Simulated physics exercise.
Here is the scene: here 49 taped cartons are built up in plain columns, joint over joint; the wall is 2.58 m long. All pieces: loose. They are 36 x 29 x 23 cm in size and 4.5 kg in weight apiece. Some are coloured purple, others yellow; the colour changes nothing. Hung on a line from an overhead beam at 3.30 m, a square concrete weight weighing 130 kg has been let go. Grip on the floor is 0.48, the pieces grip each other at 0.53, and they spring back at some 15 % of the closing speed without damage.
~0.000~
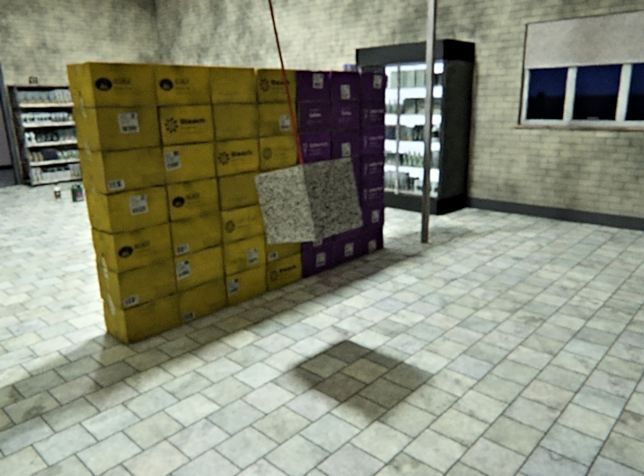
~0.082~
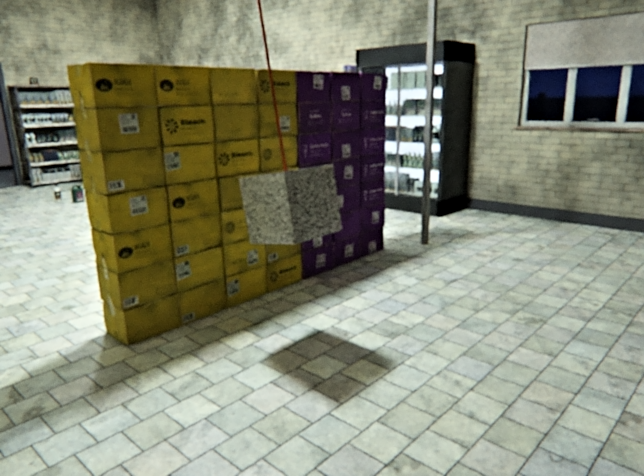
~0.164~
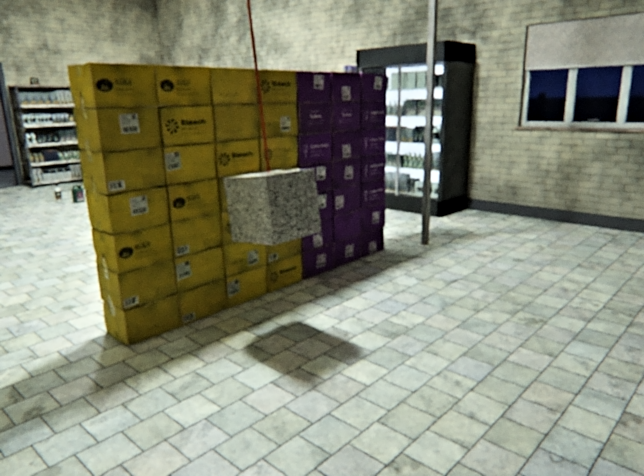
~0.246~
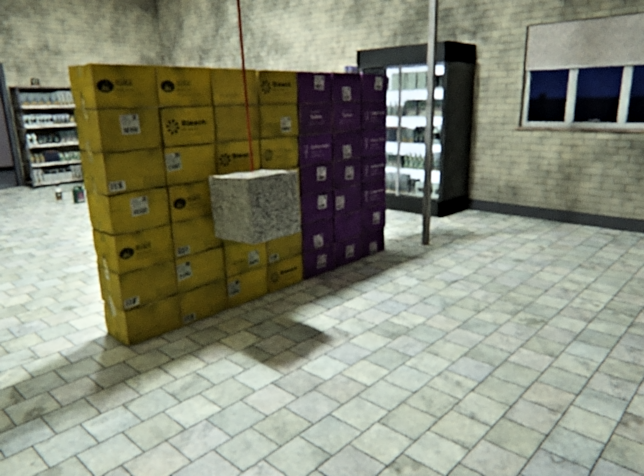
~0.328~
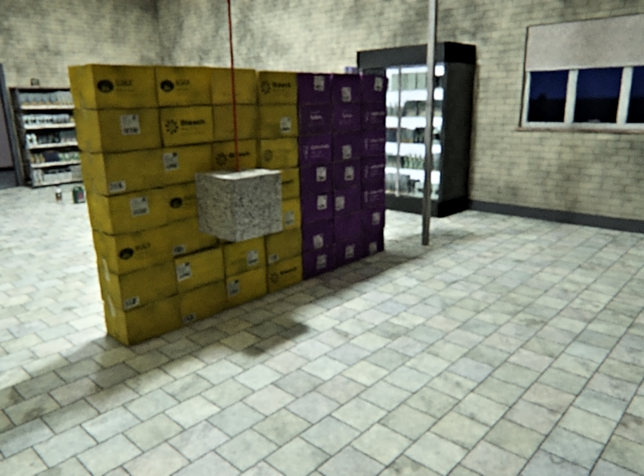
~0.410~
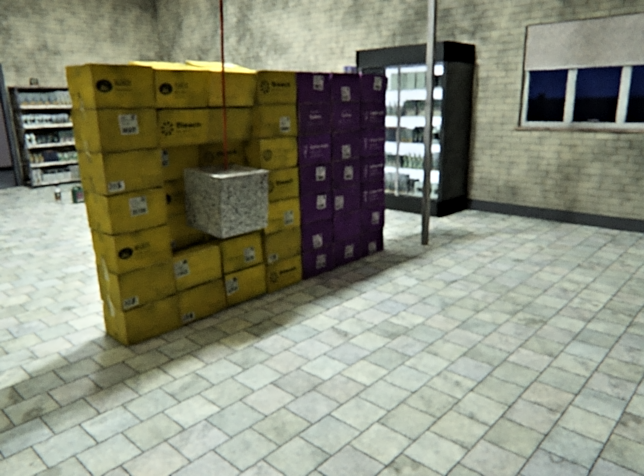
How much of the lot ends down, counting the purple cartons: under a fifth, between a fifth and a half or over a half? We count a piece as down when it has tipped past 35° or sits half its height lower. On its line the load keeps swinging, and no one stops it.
Lab note: Down count is below one fifth of them.
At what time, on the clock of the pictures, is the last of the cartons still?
That comes at about 2.5 s.
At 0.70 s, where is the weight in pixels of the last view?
It should be near pixel (196, 184).
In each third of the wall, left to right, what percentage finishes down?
Left third 40 percent, middle third 30 percent, right third 0 percent.
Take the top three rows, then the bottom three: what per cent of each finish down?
30 % and 10 %.
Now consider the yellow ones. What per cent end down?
The yellow group ends with 40% down.
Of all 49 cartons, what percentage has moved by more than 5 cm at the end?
It is 25 per cent.
Around 0.70 s, line 13° past plumb; none of the 21 purple cartons down (11 of 49 in all colours); top purple carton unmoved.
Around 1.28 s, line 16° past plumb; none of the 21 purple cartons down (11 of 49 in all colours); top purple carton unmoved.
Finally (2.6 s), line 16° before plumb; none of the 21 purple cartons down (11 of 49 in all colours); top purple carton unmoved; top yellow carton unmoved. That is 0 per cent. Seen by the last camera, middles, top purple carton near (300, 88), top yellow carton near (265, 88).
